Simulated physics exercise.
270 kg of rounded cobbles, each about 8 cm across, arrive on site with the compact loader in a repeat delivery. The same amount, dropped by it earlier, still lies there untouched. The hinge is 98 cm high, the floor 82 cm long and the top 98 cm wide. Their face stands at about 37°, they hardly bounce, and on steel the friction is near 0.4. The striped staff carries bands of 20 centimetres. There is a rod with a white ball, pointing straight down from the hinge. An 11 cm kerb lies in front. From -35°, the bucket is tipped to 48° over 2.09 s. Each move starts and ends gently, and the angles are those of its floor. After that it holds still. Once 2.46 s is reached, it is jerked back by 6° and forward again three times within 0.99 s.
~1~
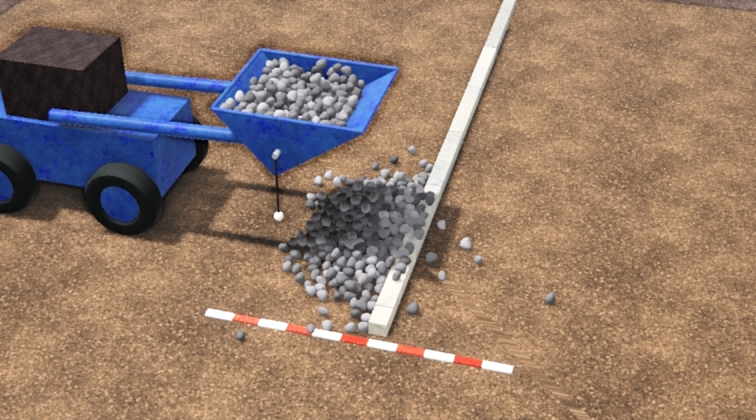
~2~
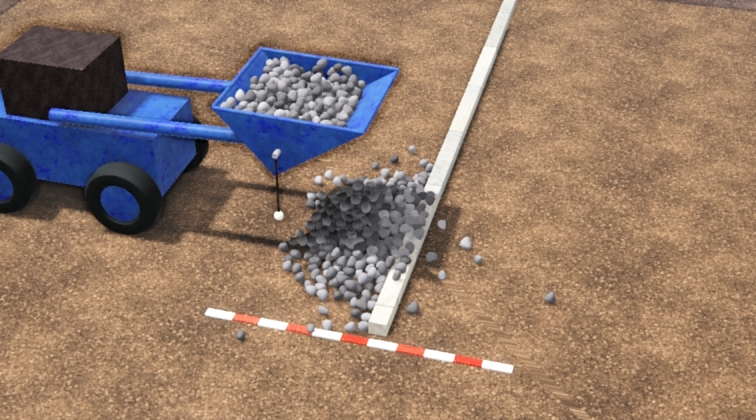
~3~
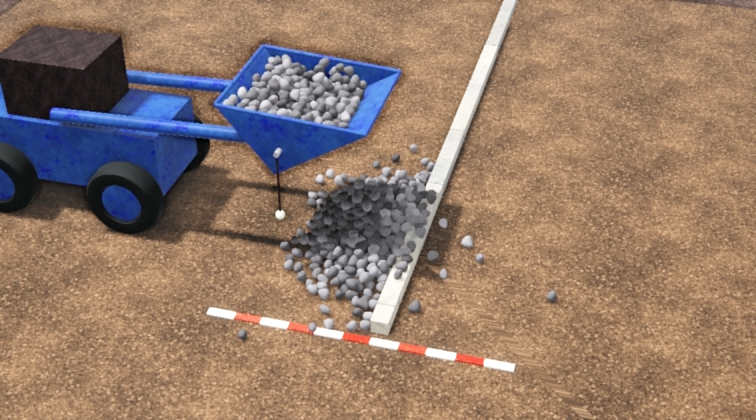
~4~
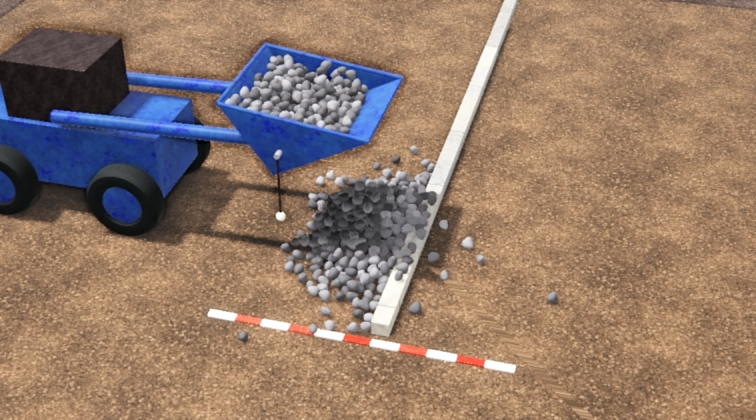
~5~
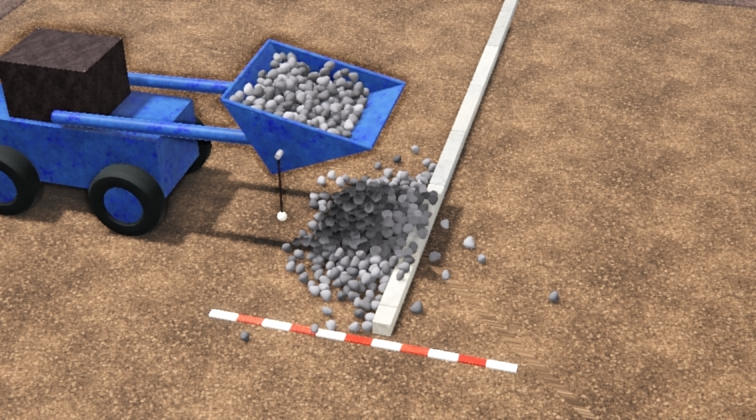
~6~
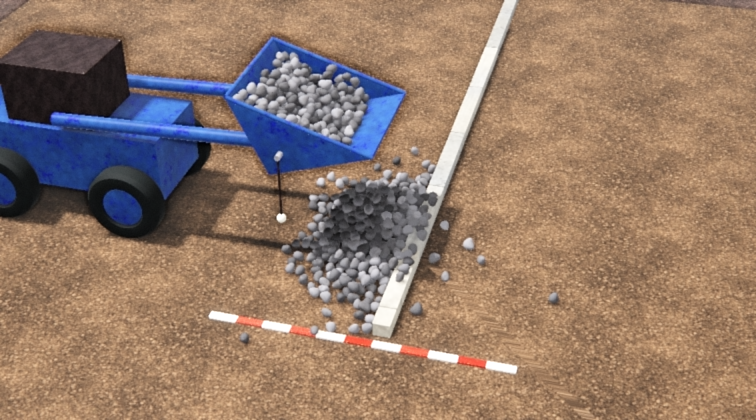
A blue loader held a bucket full of gray stones above a pile lying against a pale kerb, then slowly tilted the bucket's front edge downward, with the stones still inside.
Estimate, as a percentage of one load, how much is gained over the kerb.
Some 21 per cent is added.
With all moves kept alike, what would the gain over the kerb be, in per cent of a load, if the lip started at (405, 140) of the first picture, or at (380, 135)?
Case one about 70 %, case two about 40 %.
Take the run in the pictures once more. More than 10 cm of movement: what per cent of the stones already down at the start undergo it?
Around 10 in a hundred.
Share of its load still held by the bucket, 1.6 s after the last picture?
Some 5 %, roughly, is held.
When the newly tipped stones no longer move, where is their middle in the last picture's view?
They end up centred around (382, 222).
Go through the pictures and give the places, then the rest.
The bucket is at -35°, its lip at (363, 132); the top of the load is at (304, 77). The earlier load is highest near (385, 213), 23 cm above ground level, 98 % on this side of the kerb, 2 % over the kerb, in the first picture.
The bucket is at -34°, its lip at (364, 133); the top of the load is at (304, 77), in the second picture.
Lip at (366, 135), floor tilted -32°, highest stones at (282, 76), in the third picture.
The bucket is at -28°, its lip at (369, 142); the top of the load is at (275, 74), in the fourth picture.
The bucket is at -24°, its lip at (371, 148); the top of the load is at (279, 70), in the fifth picture.
The bucket is at -18°, its lip at (372, 158); the top of the load is at (277, 68), in the sixth picture.
Then, 1.0 s after the last picture the floor is at 35°; in per cent of one load, 84 in the bucket, 114 on this side of the kerb, 2 over the kerb; the foremost stones are at (458, 263).
Then, 1.6 s after the last picture the floor is at 48°; in per cent of one load, 6 in the bucket, 177 on this side of the kerb, 16 over the kerb; the foremost stones are at (497, 260).
Then, 3.3 s after the last picture the floor is at 48°; in per cent of one load, 0 in the bucket, 177 on this side of the kerb, 23 over the kerb; the foremost stones are at (538, 255).
Then, 5.8 s after the last picture the floor is at 48°; in per cent of one load, 0 in the bucket, 177 on this side of the kerb, 23 over the kerb; the foremost stones are at (538, 255). Net gain over the kerb, 21.
